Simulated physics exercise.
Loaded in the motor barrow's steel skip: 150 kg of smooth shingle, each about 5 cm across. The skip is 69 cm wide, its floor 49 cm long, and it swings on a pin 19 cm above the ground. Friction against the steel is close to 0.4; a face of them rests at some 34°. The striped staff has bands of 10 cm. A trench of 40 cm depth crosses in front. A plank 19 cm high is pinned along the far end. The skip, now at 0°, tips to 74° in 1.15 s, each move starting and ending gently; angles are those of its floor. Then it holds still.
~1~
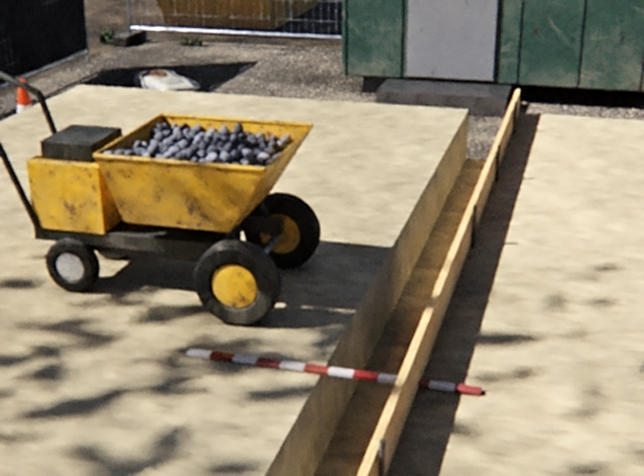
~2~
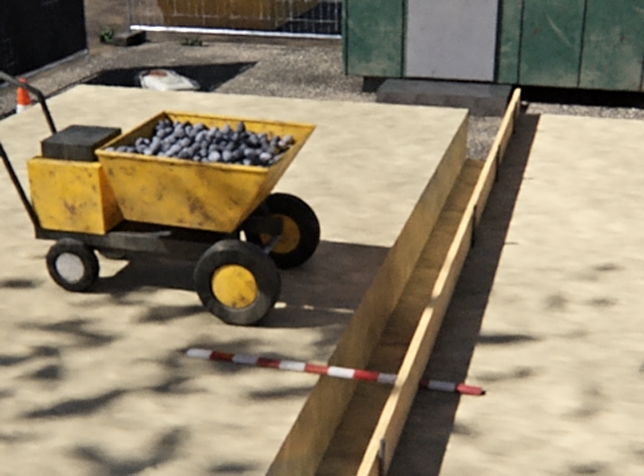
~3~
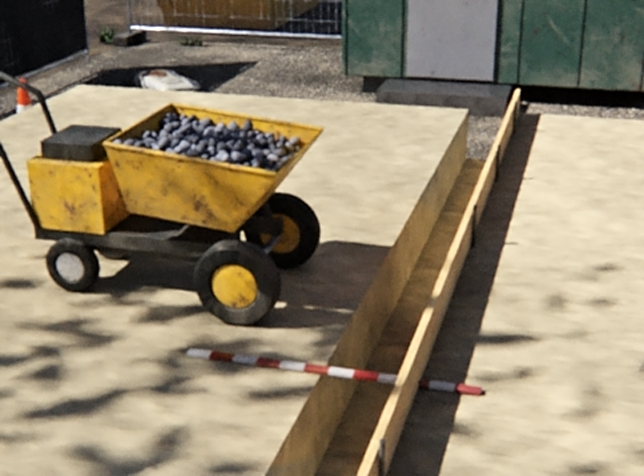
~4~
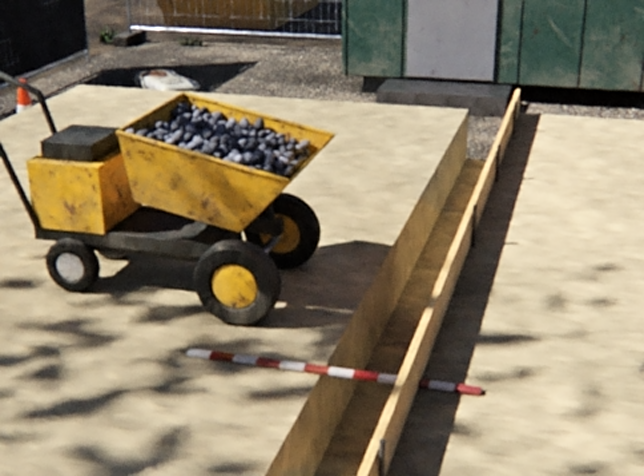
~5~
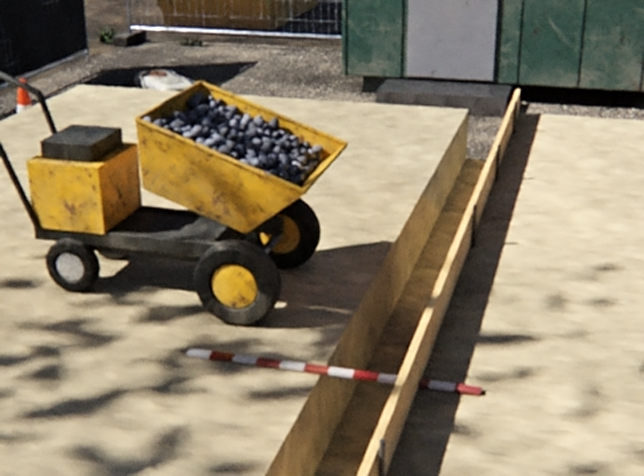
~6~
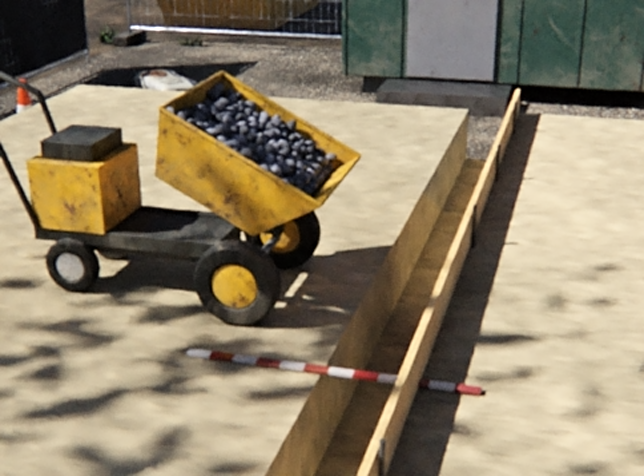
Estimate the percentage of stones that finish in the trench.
Some 97 per cent of it.
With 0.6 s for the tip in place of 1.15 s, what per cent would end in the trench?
Then about 85 per cent.
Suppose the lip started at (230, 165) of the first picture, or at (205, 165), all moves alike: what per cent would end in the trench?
Near 100 per cent from the first place, 90 from the second.
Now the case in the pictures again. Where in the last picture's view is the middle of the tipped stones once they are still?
Around (404, 367).
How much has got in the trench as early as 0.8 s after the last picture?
About 45 per cent by then.
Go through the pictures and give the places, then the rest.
Lip at (265, 170), floor tilted 0°, highest stones at (183, 136), in the first picture.
Lip at (268, 171), floor tilted 1°, highest stones at (180, 133), in the second picture.
Lip at (277, 175), floor tilted 5°, highest stones at (177, 125), in the third picture.
Lip at (290, 182), floor tilted 12°, highest stones at (189, 114), in the fourth picture.
The skip is at 19°, its lip at (305, 192); the top of the load is at (200, 105), in the fifth picture.
The skip is at 28°, its lip at (320, 206); the top of the load is at (218, 97), in the sixth picture.
Then, 0.4 s after the last picture the floor is at 62°, 100 % in the skip; the foremost stones are at (377, 253).
Then, 0.8 s after the last picture the floor is at 74°, 52 % in the skip, 46 % in the trench, 2 % past the trench; the foremost stones are at (484, 303).
Then, 1.1 s after the last picture the floor is at 74°, 21 % in the skip, 75 % in the trench, 3 % past the trench; the foremost stones are at (560, 329).
Then, 3.1 s after the last picture the floor is at 74°, 0 % in the skip, 97 % in the trench, 3 % past the trench; the foremost stones are at (597, 332).
